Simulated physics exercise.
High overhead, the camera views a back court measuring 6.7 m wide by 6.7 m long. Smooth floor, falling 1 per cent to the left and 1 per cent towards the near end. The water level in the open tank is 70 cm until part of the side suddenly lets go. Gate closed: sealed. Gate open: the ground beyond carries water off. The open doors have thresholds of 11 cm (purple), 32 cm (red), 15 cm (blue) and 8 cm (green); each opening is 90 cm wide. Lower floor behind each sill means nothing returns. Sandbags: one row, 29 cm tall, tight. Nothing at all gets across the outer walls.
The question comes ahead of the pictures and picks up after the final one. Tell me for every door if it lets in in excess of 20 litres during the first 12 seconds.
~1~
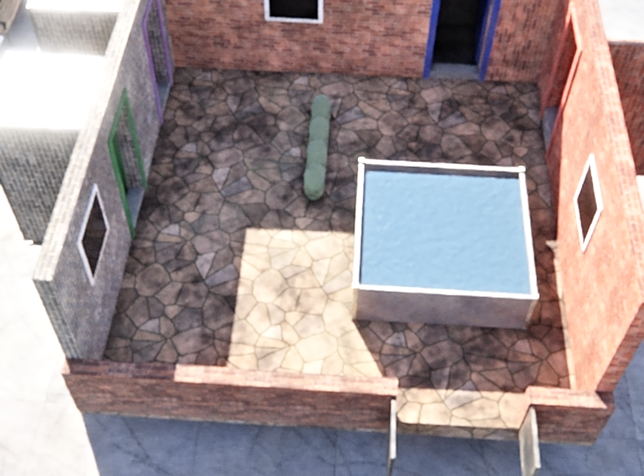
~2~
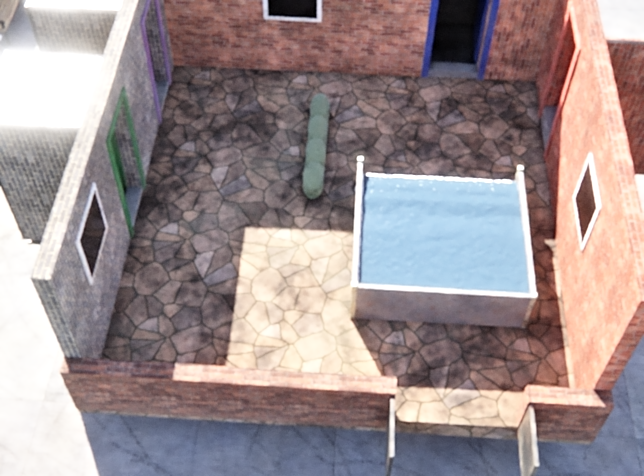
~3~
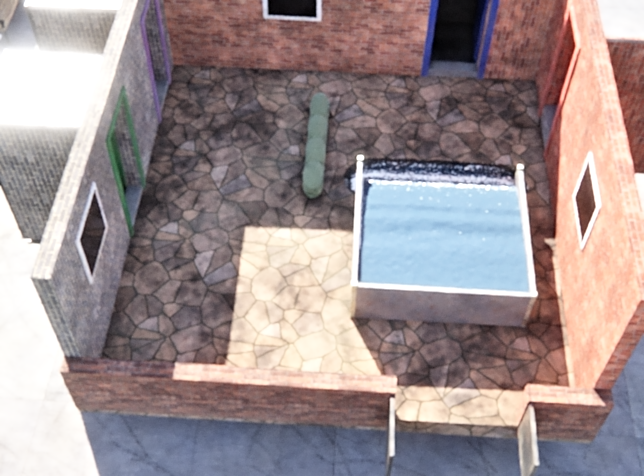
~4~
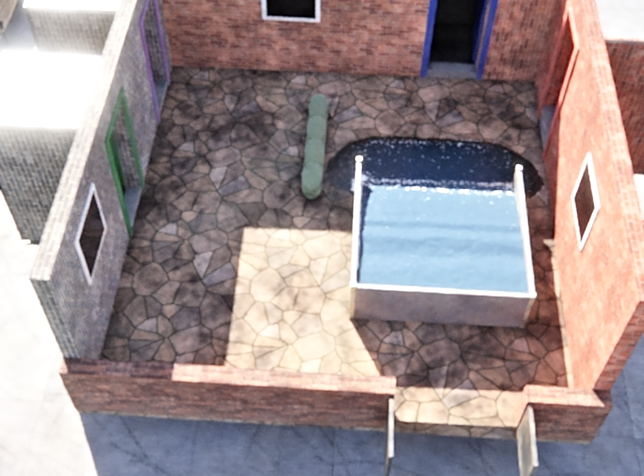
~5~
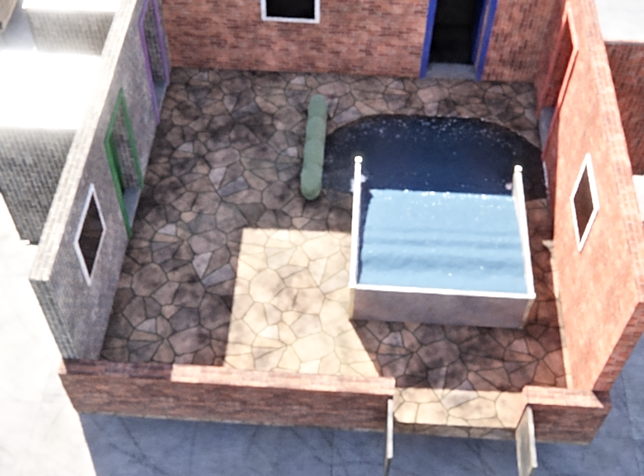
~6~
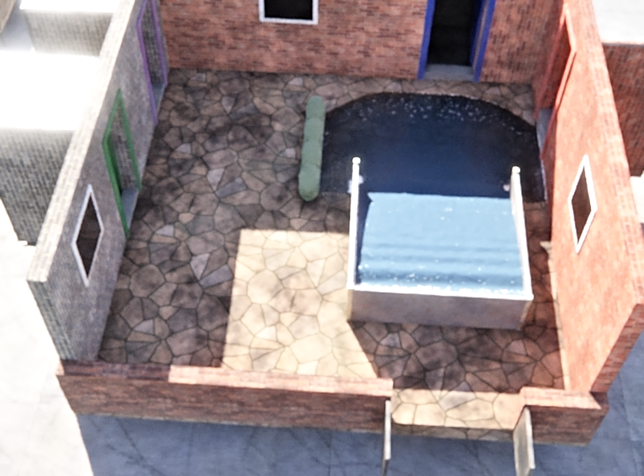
Purple door: Past the limit, red door: Within the limit, blue door: Past the limit, green door: Within the limit.
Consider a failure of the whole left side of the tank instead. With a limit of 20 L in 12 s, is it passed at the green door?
Note: Green door, beyond the mark.
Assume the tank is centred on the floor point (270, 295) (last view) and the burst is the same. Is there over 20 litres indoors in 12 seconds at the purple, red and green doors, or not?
Checking each door against the limit: Purple tops it, red does not exceed it, green tops it.
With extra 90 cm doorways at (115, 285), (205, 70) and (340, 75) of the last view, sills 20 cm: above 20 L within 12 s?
Result in order - not enough, not enough, more than that.
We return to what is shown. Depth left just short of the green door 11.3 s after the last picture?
About 4.0 cm.
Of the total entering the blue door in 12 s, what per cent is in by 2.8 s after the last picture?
About 90%.
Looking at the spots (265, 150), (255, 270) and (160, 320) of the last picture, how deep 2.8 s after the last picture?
Approximately 0, 0 and 0 centimetres, going through them in turn.
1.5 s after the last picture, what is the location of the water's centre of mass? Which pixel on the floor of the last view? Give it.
The water is centred near (423, 169).
Then, 0.7 s after the last picture water covers 25 % of the floor and is deepest (40 cm) near (442, 80); purple door not reached, red door 16 cm at the sill, 0 L in, blue door 37 cm at the sill, 64 L in, green door not reached.
Then, 1.5 s after the last picture water covers 35 % of the floor and is deepest (44 cm) near (383, 78); purple door not reached, red door 16 cm at the sill, 0 L in, blue door 41 cm at the sill, 191 L in, green door not reached.
Then, 2.8 s after the last picture water covers 45 % of the floor and is deepest (30 cm) near (433, 136); purple door 24 cm at the sill, 35 L in, red door 24 cm at the sill, 0 L in, blue door 29 cm at the sill, 362 L in, green door not reached.
Then, 6.3 s after the last picture water covers 85 % of the floor and is deepest (20 cm) near (180, 394); purple door 14 cm at the sill, 139 L in, red door 9 cm at the sill, 0 L in, blue door 9 cm at the sill, 405 L in, green door 6 cm at the sill, 0 L in.
Then, 11.3 s after the last picture water covers 90 % of the floor and is deepest (14 cm) near (93, 377); purple door 6 cm at the sill, 143 L in, red door 7 cm at the sill, 0 L in, blue door 9 cm at the sill, 405 L in, green door 4 cm at the sill, 0 L in.
